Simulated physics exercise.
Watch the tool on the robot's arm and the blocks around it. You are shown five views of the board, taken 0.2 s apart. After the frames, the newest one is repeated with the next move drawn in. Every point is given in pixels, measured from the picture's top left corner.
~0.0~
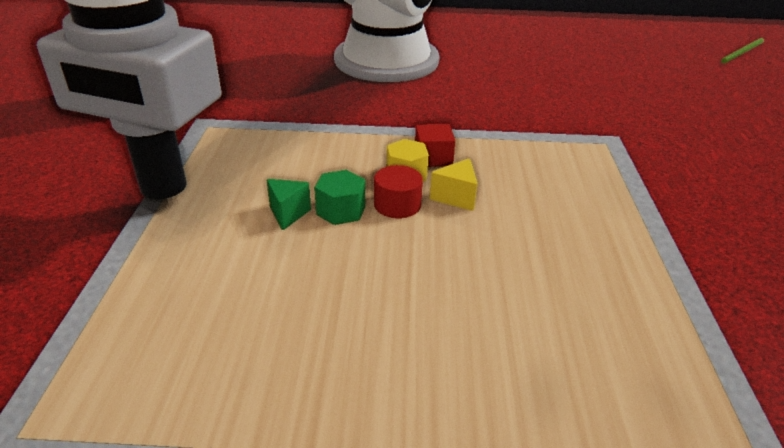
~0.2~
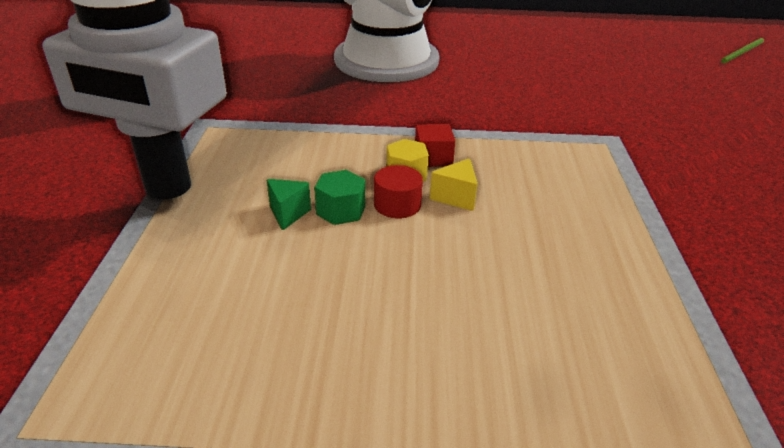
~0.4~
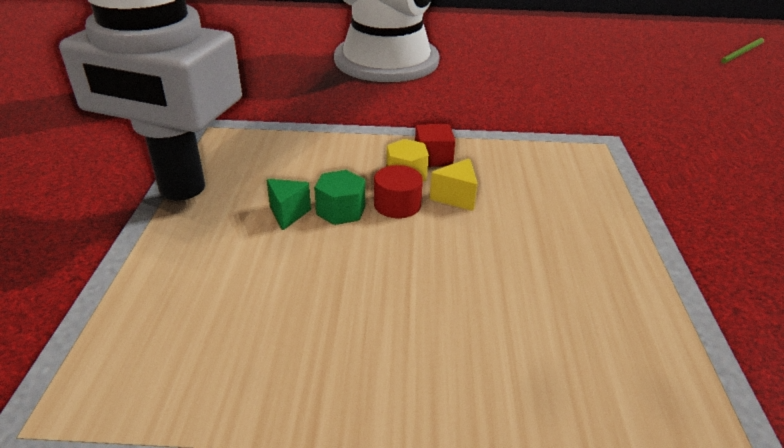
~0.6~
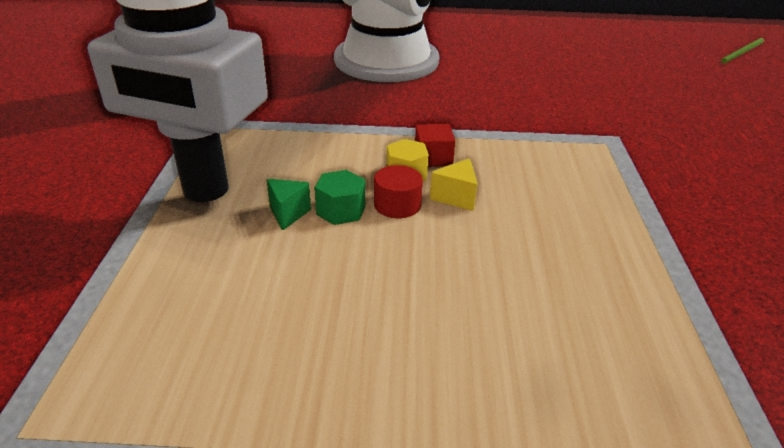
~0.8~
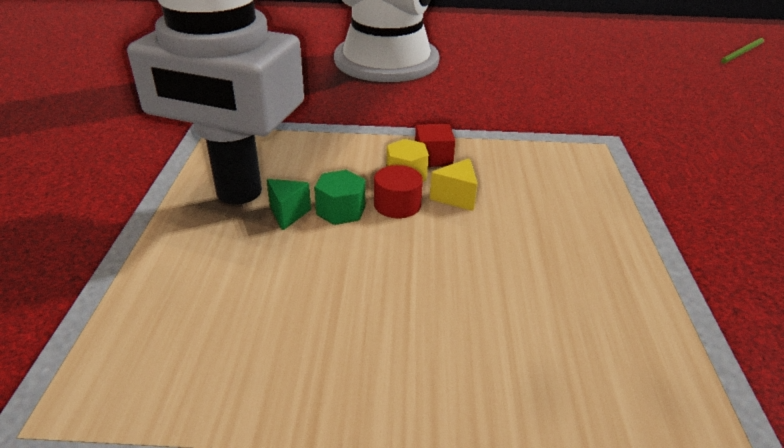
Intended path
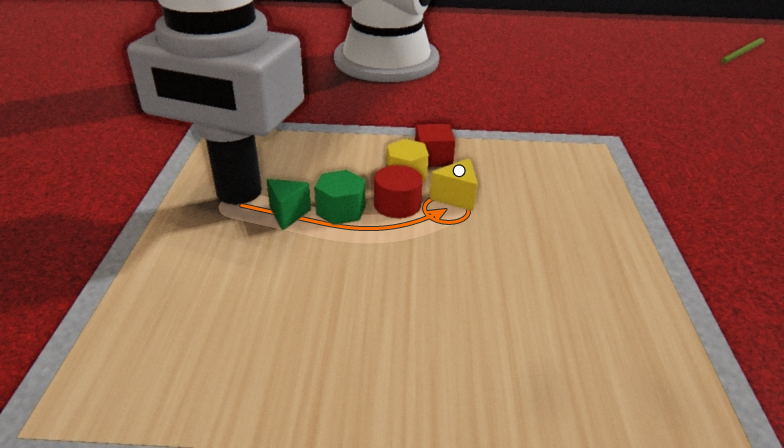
On a red surface, a light wooden board with a grey border is seen from above at an angle, the view staying still. Near its far edge sit a green triangular block, a green hexagonal block, a red disc, a yellow triangular block, a yellow hexagonal block and a red cube, with a white robot base behind. The grey arm's black tool slides rightward from the left edge to beside the green triangular block, while the blocks stay still.
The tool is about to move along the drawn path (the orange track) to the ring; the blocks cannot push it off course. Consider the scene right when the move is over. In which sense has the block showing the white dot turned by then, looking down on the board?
That block twists clockwise.
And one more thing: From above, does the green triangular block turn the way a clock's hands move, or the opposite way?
With the clock.
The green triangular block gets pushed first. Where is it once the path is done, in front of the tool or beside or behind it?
Once the path is finished, the green triangular block lies beside or behind the tool.
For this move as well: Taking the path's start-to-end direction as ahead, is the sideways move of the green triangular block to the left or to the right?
With start-to-end as forward, it shifts right.
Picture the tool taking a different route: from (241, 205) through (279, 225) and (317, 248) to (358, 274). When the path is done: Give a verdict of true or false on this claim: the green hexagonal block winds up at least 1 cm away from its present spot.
True.
Drawn move, from (241, 205) by way of (309, 220) and (382, 228) to (447, 209); the dot is on the yellow triangular block.
The first path, step by step. One third of the way, tool (308, 207); green triangular block (338, 206), turned 40° clockwise; green hexagonal block (361, 187), turned 55° anticlockwise; red disc (405, 175).
Two thirds of the way, tool (383, 215); green triangular block (400, 221), turned 95° clockwise; green hexagonal block (428, 191), turned 85° anticlockwise; red disc (437, 166); yellow triangular block (476, 164), turned 65° clockwise.
At the end, tool (448, 196); green triangular block (401, 222), turned 100° clockwise; green hexagonal block (495, 181), turned 70° anticlockwise; red disc (451, 157); yellow triangular block (497, 155), turned 45° clockwise.
